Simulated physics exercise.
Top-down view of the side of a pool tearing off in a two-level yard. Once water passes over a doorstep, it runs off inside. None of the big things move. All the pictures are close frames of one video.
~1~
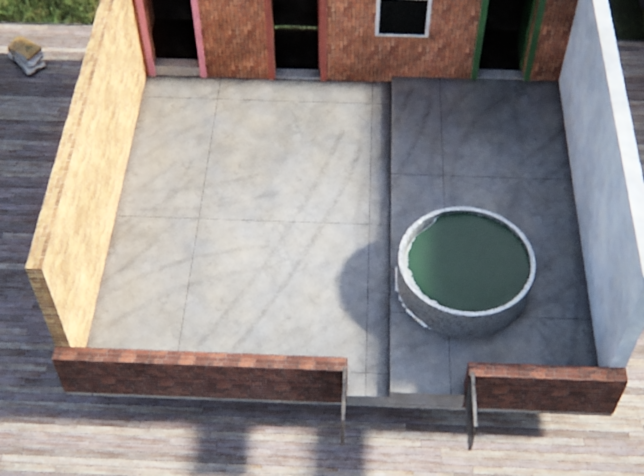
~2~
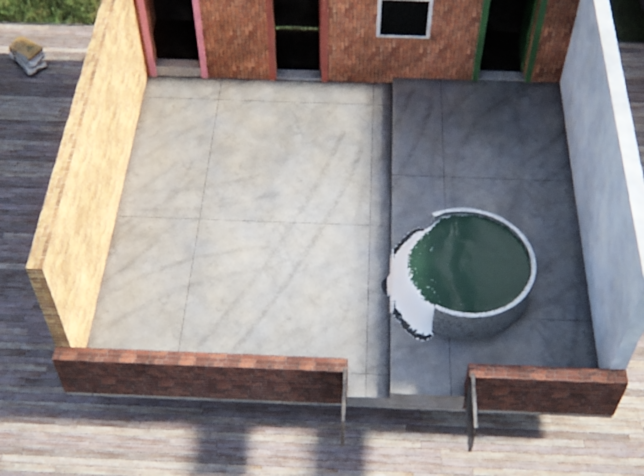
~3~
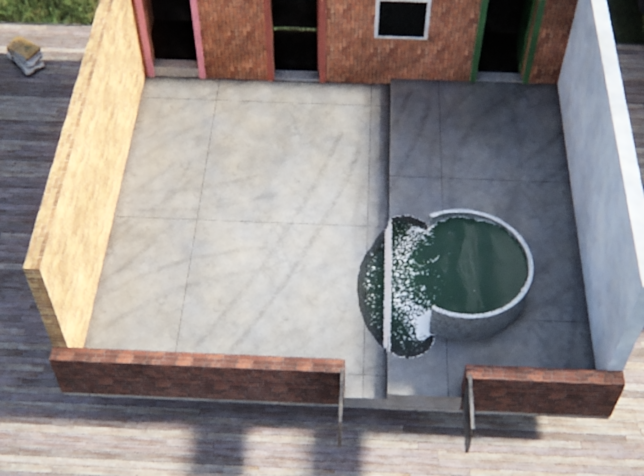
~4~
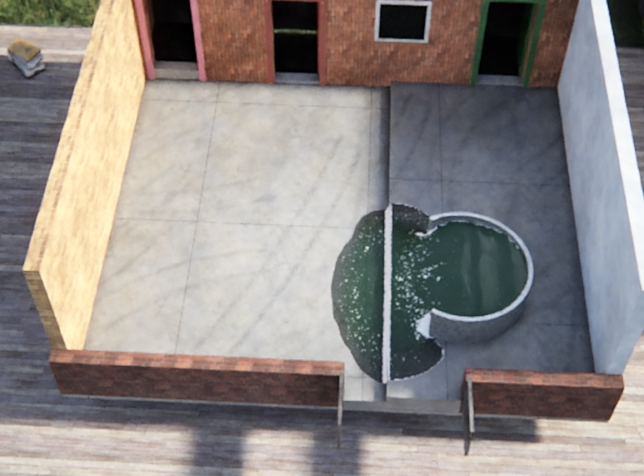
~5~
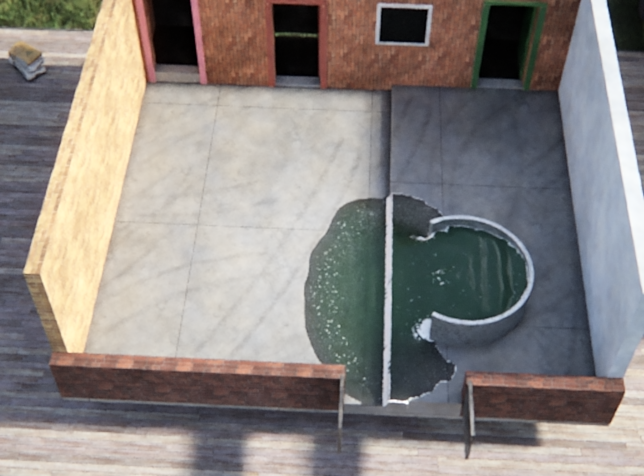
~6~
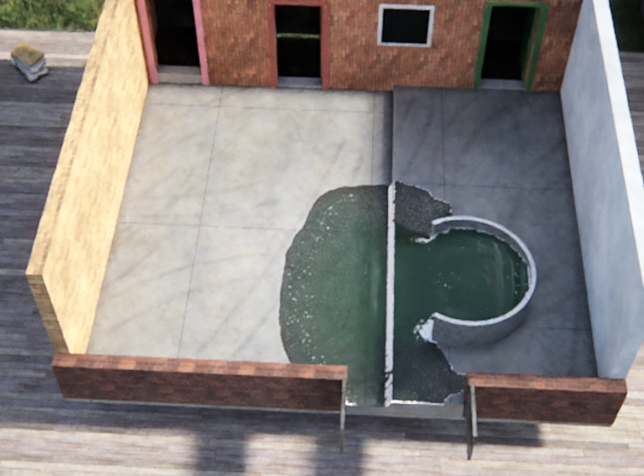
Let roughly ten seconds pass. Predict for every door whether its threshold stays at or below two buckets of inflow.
In order: The green door will get two buckets at most; the red door will get two buckets at most; the pink door will get two buckets at most.
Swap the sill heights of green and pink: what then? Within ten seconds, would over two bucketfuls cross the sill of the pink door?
Pink exceeds the limit.
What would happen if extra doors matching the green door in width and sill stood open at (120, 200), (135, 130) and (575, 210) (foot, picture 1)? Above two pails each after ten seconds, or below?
One, ends up above; two, ends up above; three, ends up below.
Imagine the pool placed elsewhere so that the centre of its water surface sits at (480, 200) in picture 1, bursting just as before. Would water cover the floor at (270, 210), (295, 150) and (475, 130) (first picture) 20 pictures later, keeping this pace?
Result: Inundated; inundated; spared.
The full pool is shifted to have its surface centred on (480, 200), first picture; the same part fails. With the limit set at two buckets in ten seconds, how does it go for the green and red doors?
Looking at both doors, the green one doesn't reach it while the red one doesn't reach it.
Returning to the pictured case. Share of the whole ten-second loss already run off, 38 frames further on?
By my reckoning, 80 %.
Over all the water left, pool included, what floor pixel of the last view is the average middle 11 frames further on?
I'd place it roughly at (322, 284).
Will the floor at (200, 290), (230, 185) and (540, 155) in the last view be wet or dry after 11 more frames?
Point 1: Drenched; point 2: Drenched; point 3: Not wet.
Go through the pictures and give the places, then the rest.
The first picture shows the round pool at (466, 262) is whole and still.
In the second picture, the front is at a hidden place, out from the gap at (402, 275).
In the third picture, the front is at (412, 351), out from the gap at (399, 277).
In the fourth picture, water pours out at (399, 281) and has run to a hidden place.
In the fifth picture, water pours out at (399, 284) and has run to a hidden place.
In the sixth picture, the front is at (333, 195), out from the gap at (401, 285).
A moment on, water covers 35 % of the floor; the green door not reached, the red door not reached, the pink door not reached.
Next, water covers 50 % of the floor; the green door not reached, the red door not reached, the pink door not reached.
Then, water covers 55 % of the floor; the green door not reached, the red door wet at the sill, nothing in, the pink door wet at the sill, nothing in.
Later, water covers 50 % of the floor; the green door not reached, the red door wet at the sill, nothing in, the pink door wet at the sill, nothing in.
In the end, water covers 65 % of the floor; the green door not reached, the red door under two buckets in, the pink door wet at the sill, nothing in.
